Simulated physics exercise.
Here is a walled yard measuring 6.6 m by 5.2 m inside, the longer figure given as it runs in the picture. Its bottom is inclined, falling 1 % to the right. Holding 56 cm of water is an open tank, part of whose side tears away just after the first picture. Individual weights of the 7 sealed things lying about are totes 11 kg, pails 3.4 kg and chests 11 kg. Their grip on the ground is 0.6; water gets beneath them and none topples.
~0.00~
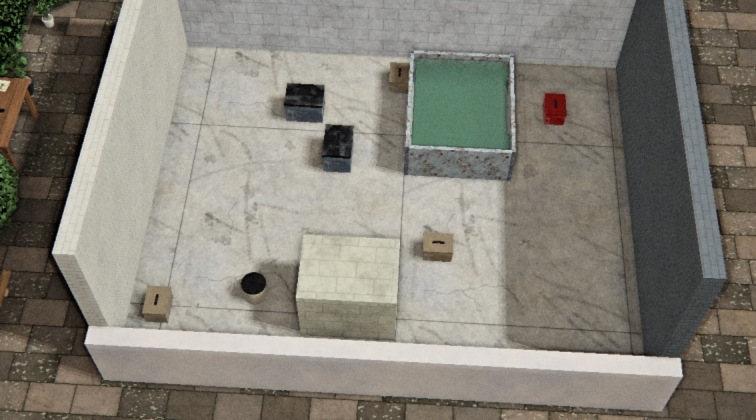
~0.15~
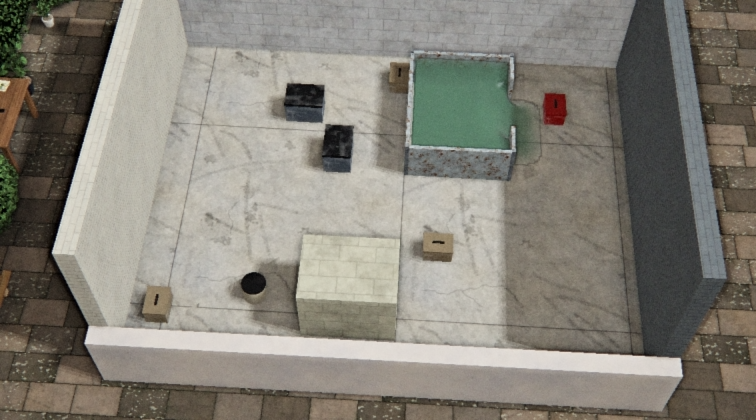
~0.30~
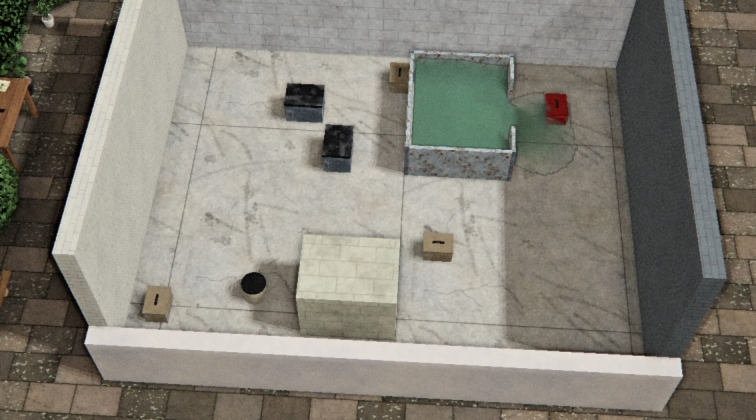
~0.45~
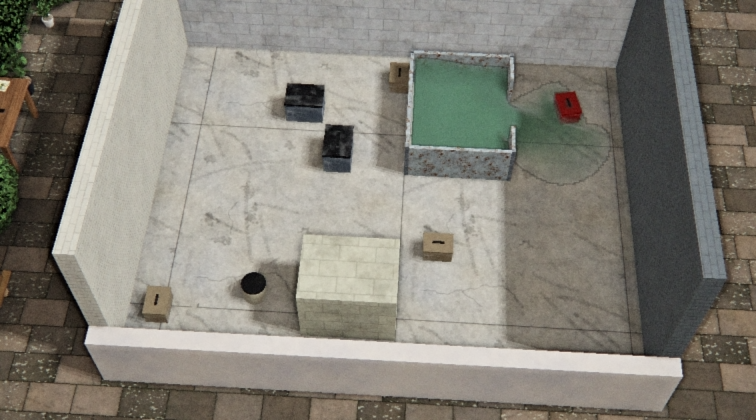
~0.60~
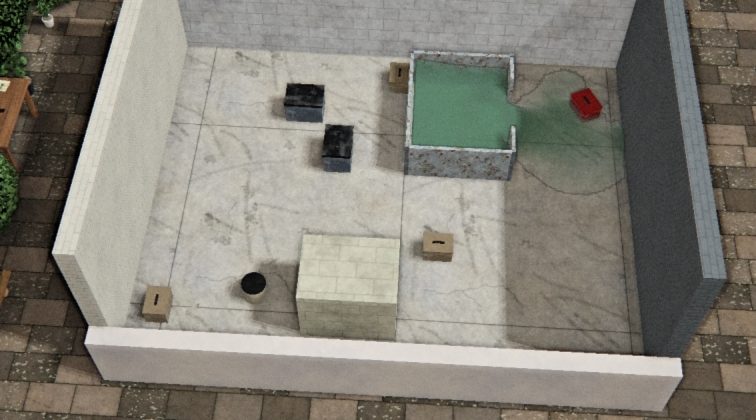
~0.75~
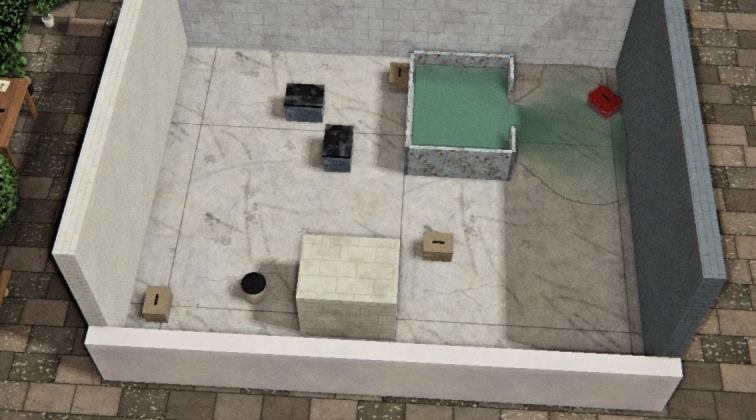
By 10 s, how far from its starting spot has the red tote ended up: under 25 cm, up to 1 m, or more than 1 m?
It will move a modest way.
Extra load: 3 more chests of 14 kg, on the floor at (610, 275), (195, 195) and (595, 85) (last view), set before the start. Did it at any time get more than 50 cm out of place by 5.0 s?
In the order listed: Across the line; behind the line; across the line.
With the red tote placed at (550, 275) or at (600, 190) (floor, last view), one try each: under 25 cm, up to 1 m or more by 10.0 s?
Try one: It hardly moves. Try two: It is washed away.
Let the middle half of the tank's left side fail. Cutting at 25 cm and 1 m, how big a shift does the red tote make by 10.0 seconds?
Result: The red tote remains where it was.
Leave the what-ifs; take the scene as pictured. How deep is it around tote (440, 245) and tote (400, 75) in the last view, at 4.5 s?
Depths: Near 1 cm, then near 4 cm.
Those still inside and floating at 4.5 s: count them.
At that moment 1.
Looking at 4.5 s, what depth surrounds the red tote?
I'd say around 12 cm.
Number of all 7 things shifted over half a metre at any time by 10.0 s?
Answer: 1.
After 2.0 s the red tote is near (566, 74), 0.6 m from its start, afloat; 1 afloat.
After 4.5 s the red tote is near (580, 99), 0.4 m from its start, afloat; 1 afloat.
After 7.0 s the red tote is near (573, 87), 0.4 m from its start, aground; 0 afloat.
After 10.0 s the red tote is near (572, 87), 0.4 m from its start, aground; 0 afloat.
